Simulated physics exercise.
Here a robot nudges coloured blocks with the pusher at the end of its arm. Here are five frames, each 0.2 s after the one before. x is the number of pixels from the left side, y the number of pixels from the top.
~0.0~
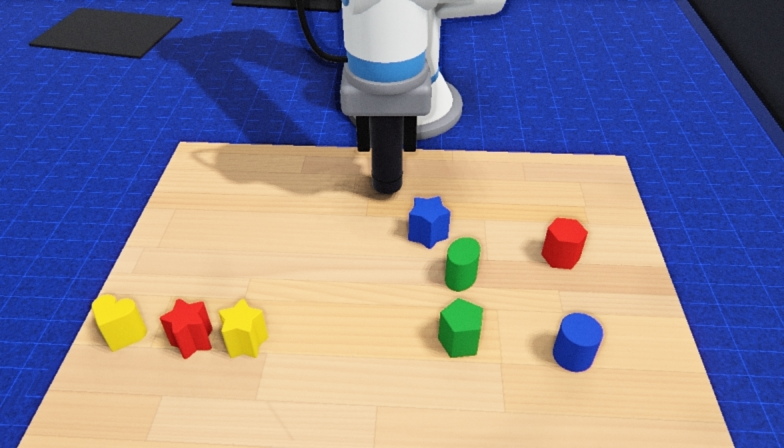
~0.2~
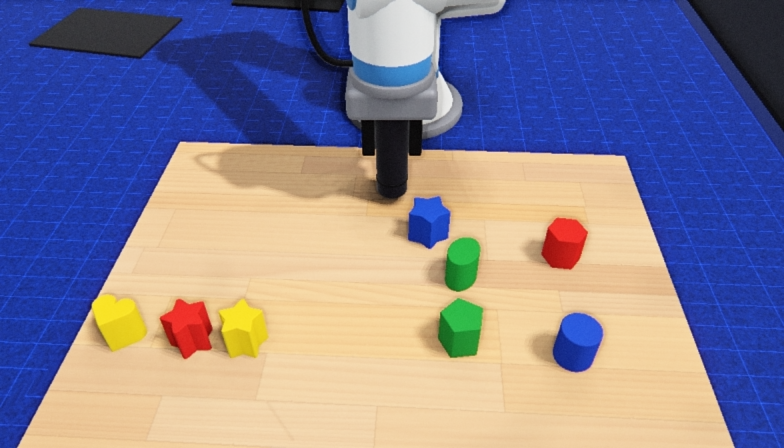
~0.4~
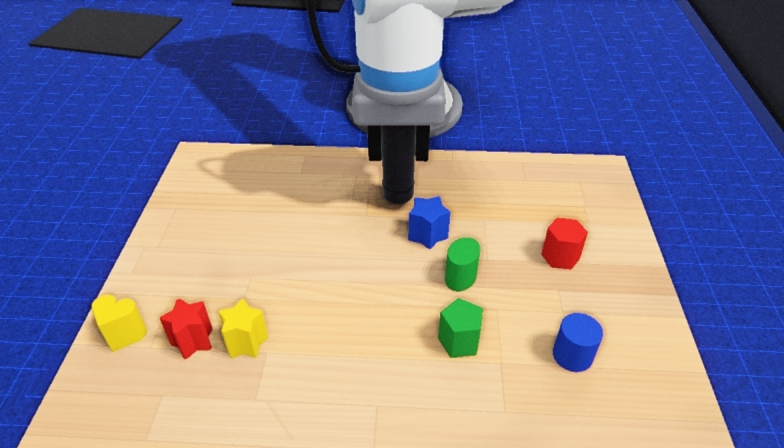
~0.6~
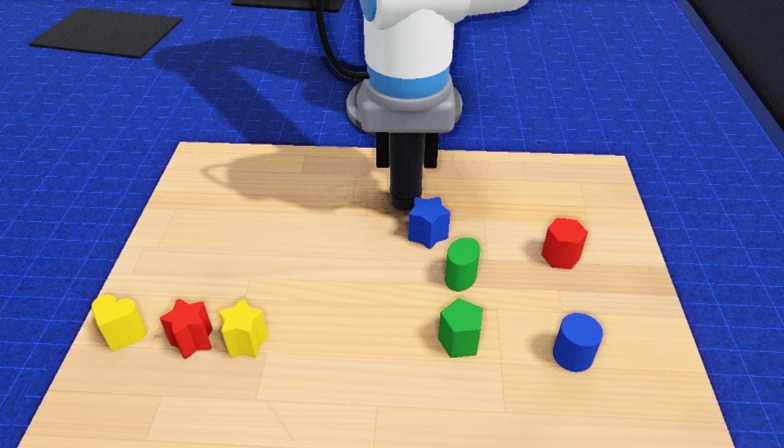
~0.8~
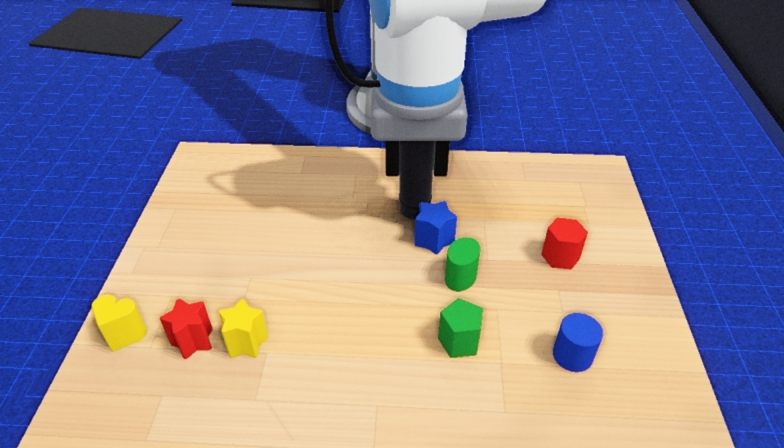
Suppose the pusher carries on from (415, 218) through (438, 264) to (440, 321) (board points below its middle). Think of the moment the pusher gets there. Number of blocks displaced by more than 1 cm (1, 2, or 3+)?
A pair of blocks is moved.
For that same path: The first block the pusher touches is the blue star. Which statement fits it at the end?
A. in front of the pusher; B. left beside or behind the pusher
My pick is B.
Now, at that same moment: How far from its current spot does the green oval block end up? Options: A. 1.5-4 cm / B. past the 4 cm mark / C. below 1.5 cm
Letter B.
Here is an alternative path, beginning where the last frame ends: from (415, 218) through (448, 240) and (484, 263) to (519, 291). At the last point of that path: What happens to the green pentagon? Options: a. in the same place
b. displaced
(b)
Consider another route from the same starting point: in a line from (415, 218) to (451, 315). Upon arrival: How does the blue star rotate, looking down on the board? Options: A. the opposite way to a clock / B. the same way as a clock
(A)
The first path, step by step. One third of the way, pusher at (431, 240); blue star at (462, 233), turned 55° anticlockwise; green oval block at (473, 256), turned 25° clockwise.
Two thirds of the way, pusher at (443, 274); blue star at (480, 255), turned 80° anticlockwise; green oval block at (506, 278).
At the end, pusher at (440, 312); blue star at (480, 257), turned 90° anticlockwise; green pentagon at (465, 320); green oval block at (509, 279), turned 15° clockwise.
